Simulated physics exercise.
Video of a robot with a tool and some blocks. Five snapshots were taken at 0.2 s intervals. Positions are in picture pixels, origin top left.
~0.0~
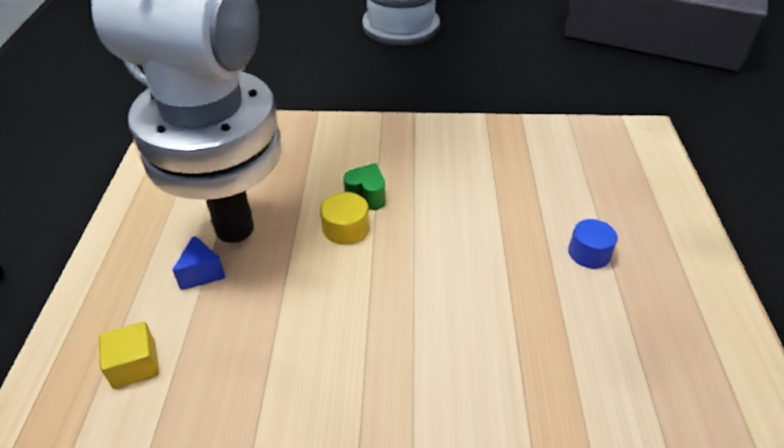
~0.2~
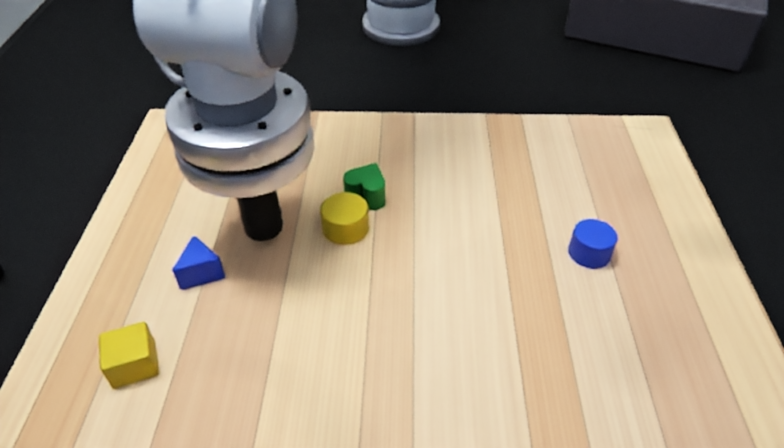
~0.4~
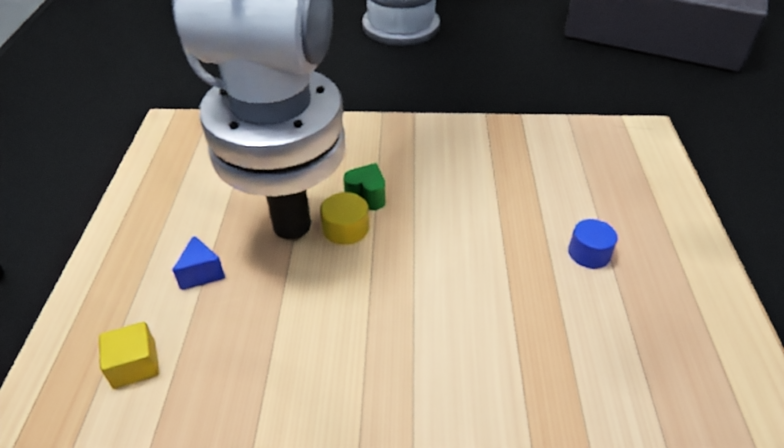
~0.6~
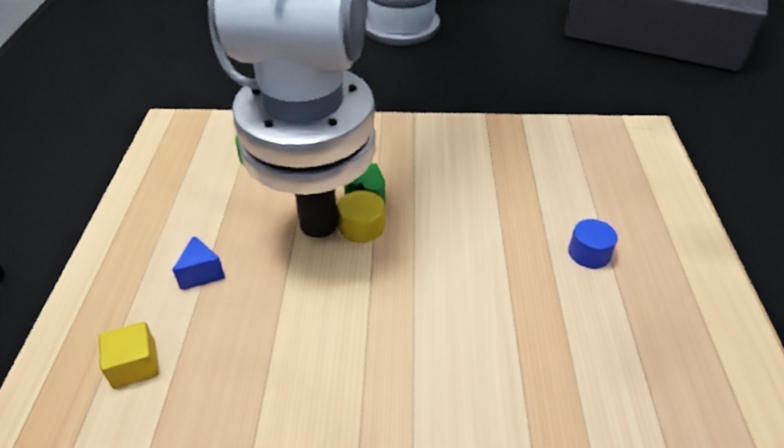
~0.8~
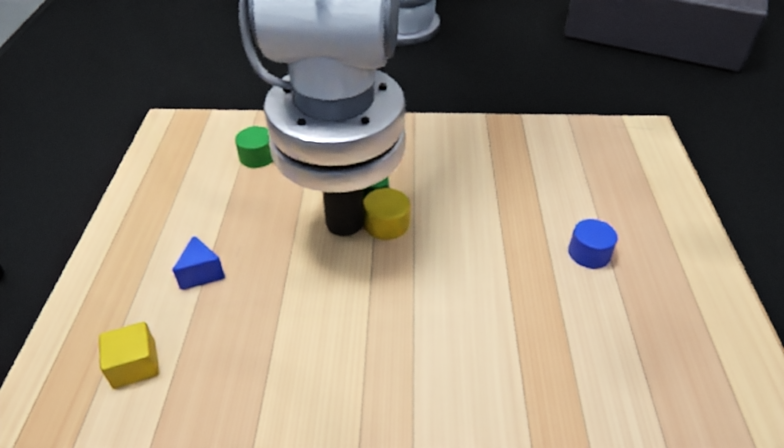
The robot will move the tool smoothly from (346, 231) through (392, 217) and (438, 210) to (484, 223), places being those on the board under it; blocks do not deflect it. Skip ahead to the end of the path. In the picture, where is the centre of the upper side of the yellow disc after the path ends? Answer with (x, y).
My estimate: (526, 193).
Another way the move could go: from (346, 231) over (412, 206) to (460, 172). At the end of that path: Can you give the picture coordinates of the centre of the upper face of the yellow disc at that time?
The centre of its top will be at (475, 186).
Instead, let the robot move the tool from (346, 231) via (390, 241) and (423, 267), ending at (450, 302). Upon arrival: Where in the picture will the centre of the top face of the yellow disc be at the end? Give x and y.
I expect it at (424, 200).
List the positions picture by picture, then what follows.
In the first frame, tool's lower end (235, 230); green heart (366, 176); yellow disc (344, 207).
In the second frame, tool (264, 228); blocks still.
In the third frame, tool (292, 227); blocks still.
In the fourth frame, tool (319, 225); yellow disc (361, 205).
In the fifth frame, tool (345, 224); green heart hidden; yellow disc (386, 202).
The first path, step by step. One third of the way, tool (393, 210); yellow disc (435, 193).
Two thirds of the way, tool (440, 203); yellow disc (483, 190).
At the end, tool (485, 216); green heart still; yellow disc (526, 193).
